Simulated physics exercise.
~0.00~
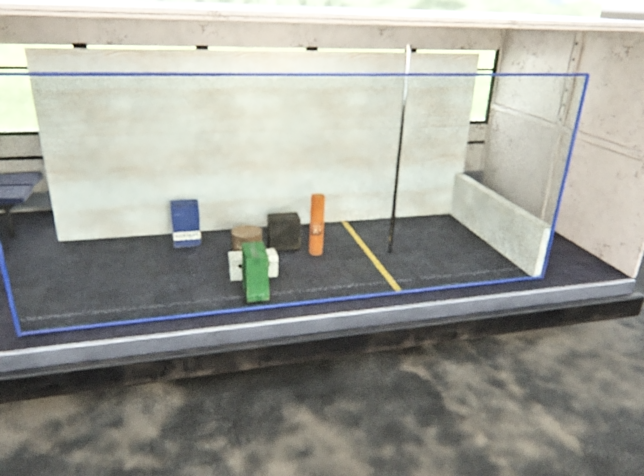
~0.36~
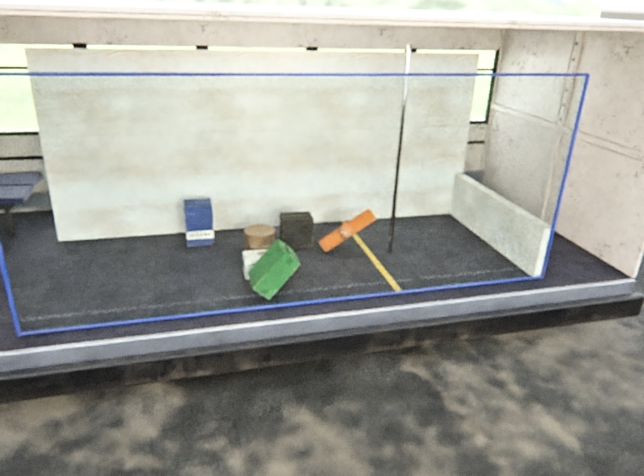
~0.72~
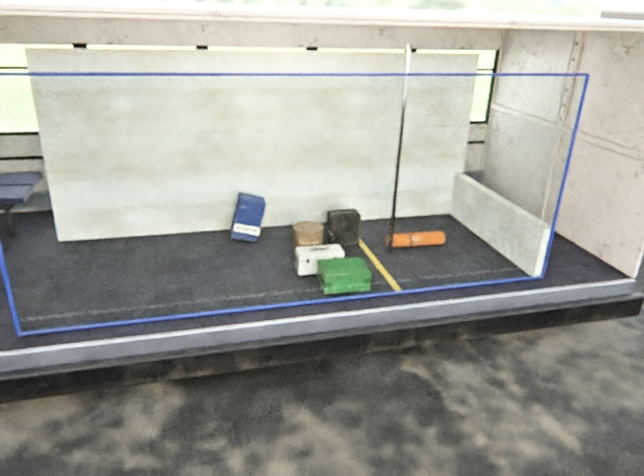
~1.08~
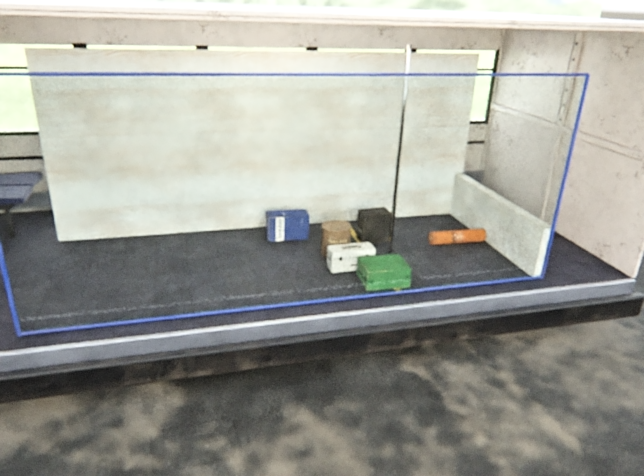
The clip opens on a shuttle bay with a pale back wall, a pole and a yellow floor line, where a blue pack, brown bucket, black carton, white toolbox, green pack and orange roll stand loose. The items start sliding right as the orange roll and green pack tilt over. Both then lie on their sides, the roll already past the line, while the blue pack leans. Everything slides farther right, and the blue pack topples too. At the end, the upright black carton is beyond the line, while the bucket, toolbox, blue pack and green pack stop short.
